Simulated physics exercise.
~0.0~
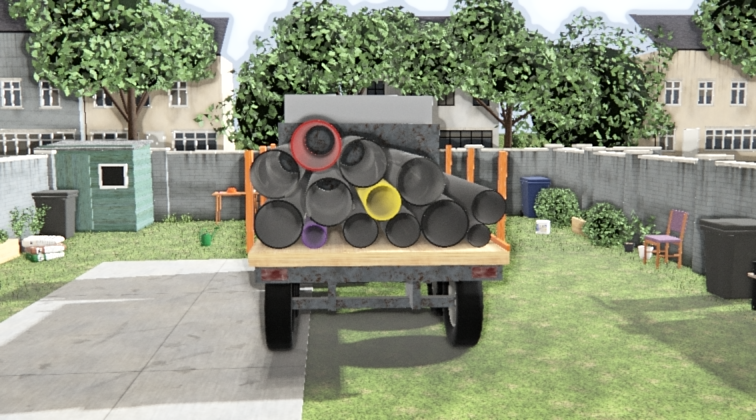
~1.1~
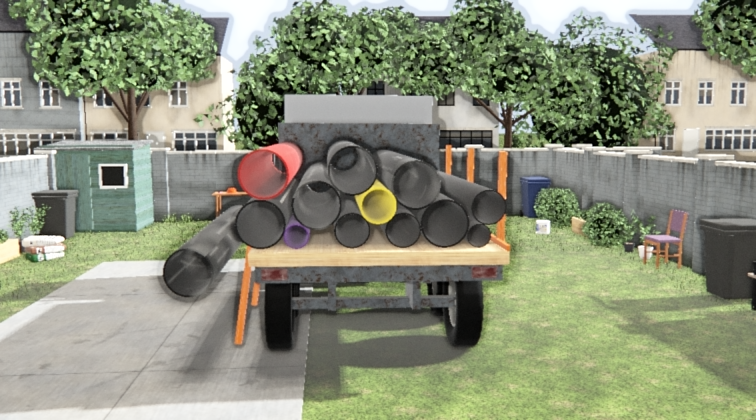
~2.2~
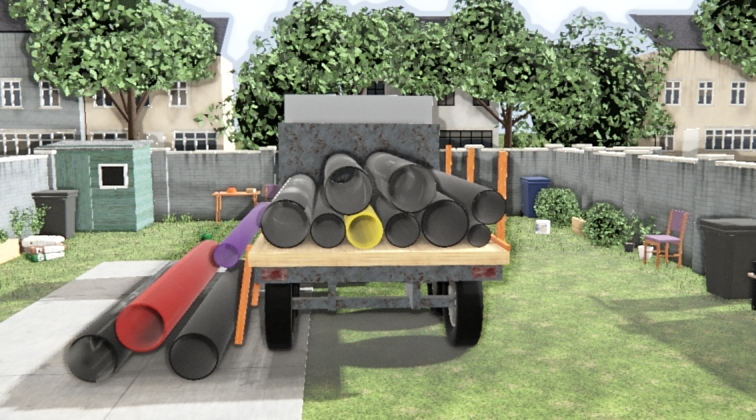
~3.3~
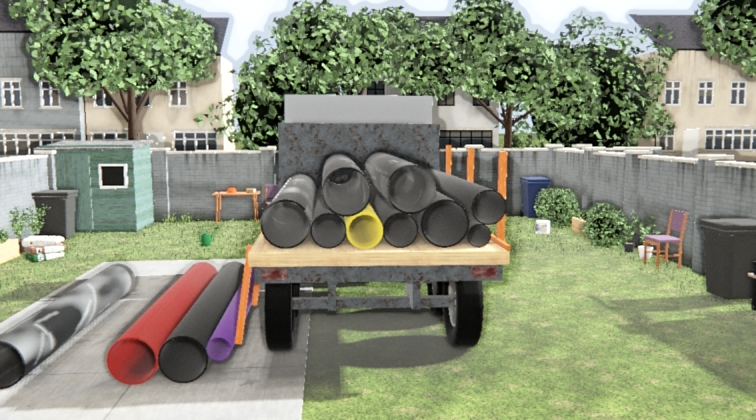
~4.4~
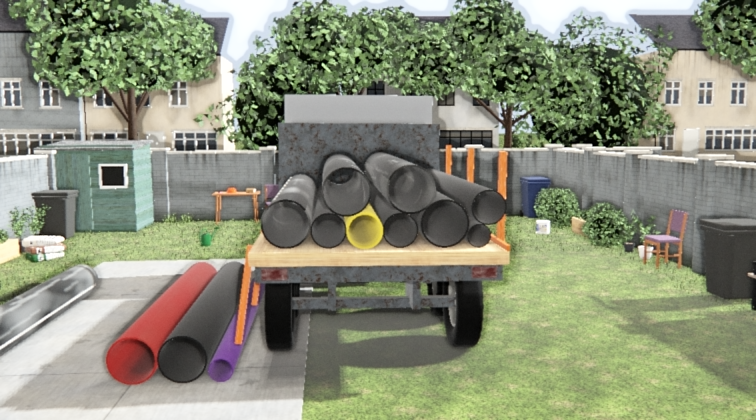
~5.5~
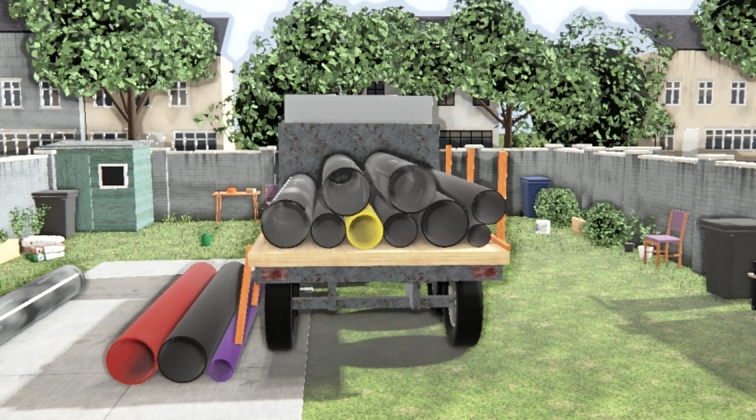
A parked flatbed lorry sheds four pipes off its left side, including red and purple ones.
